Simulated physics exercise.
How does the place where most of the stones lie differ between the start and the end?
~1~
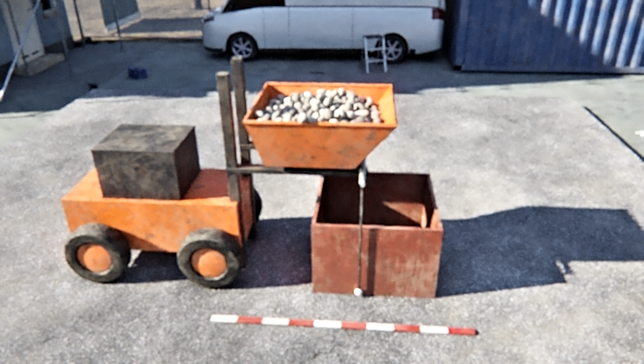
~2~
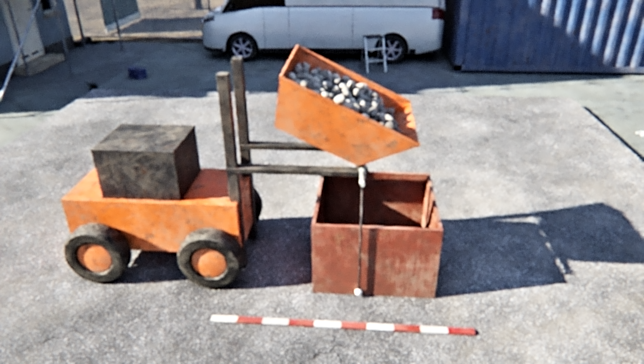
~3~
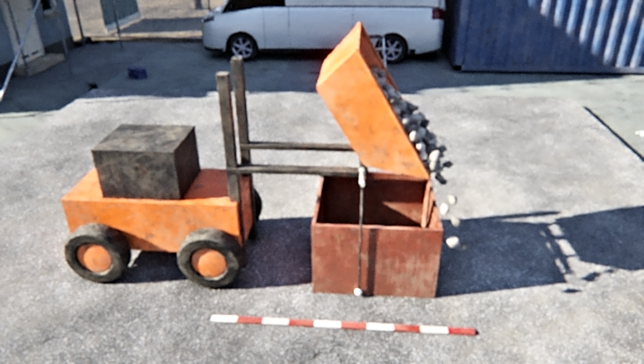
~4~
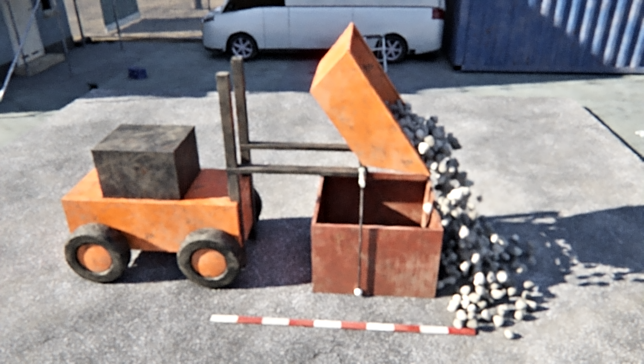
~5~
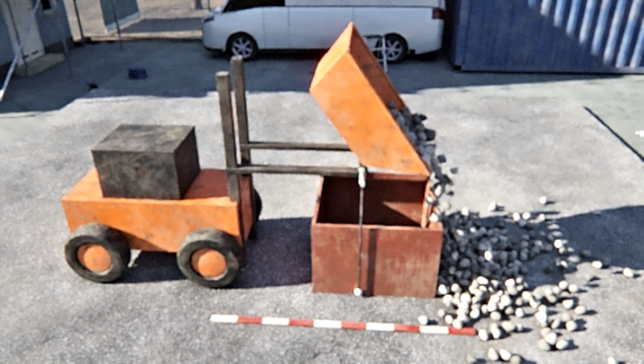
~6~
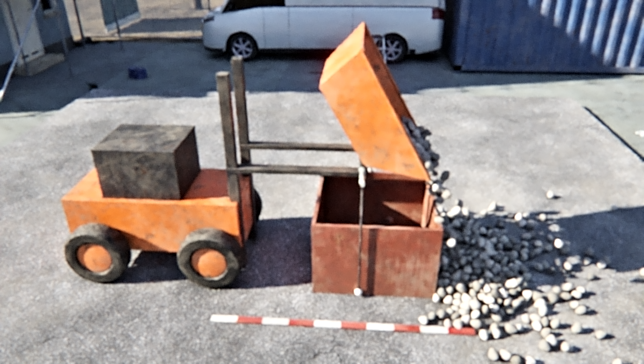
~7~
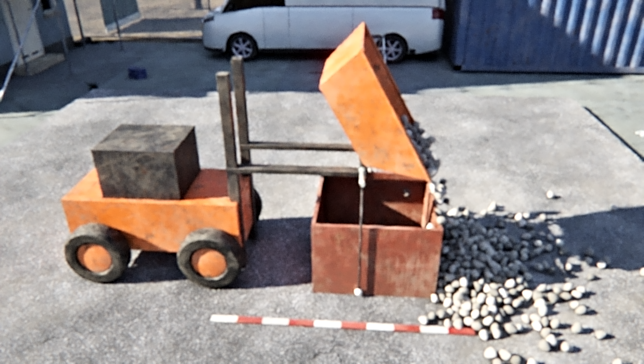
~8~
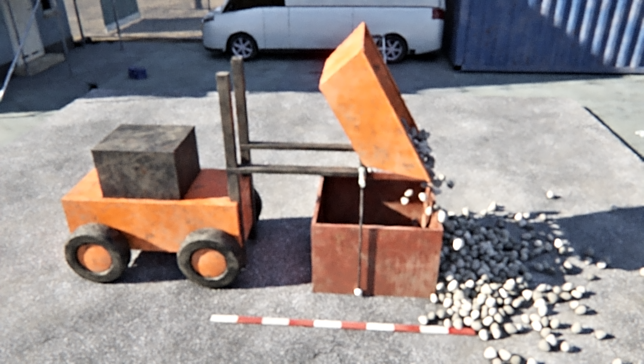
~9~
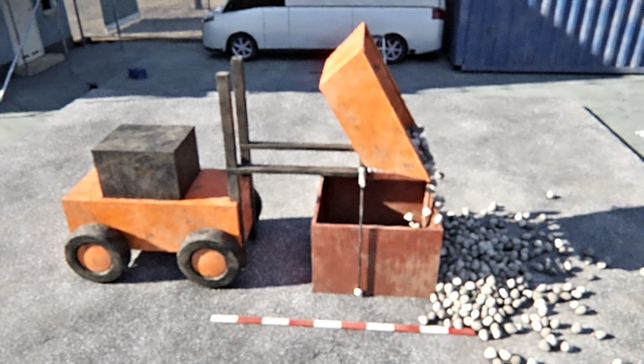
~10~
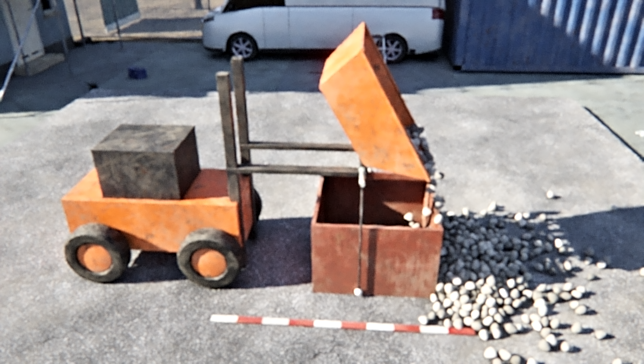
At the start the stones all sit in the raised orange skip above the bin. At the end most of them lie lower and farther right, in a spread heap on the ground beside the bin.
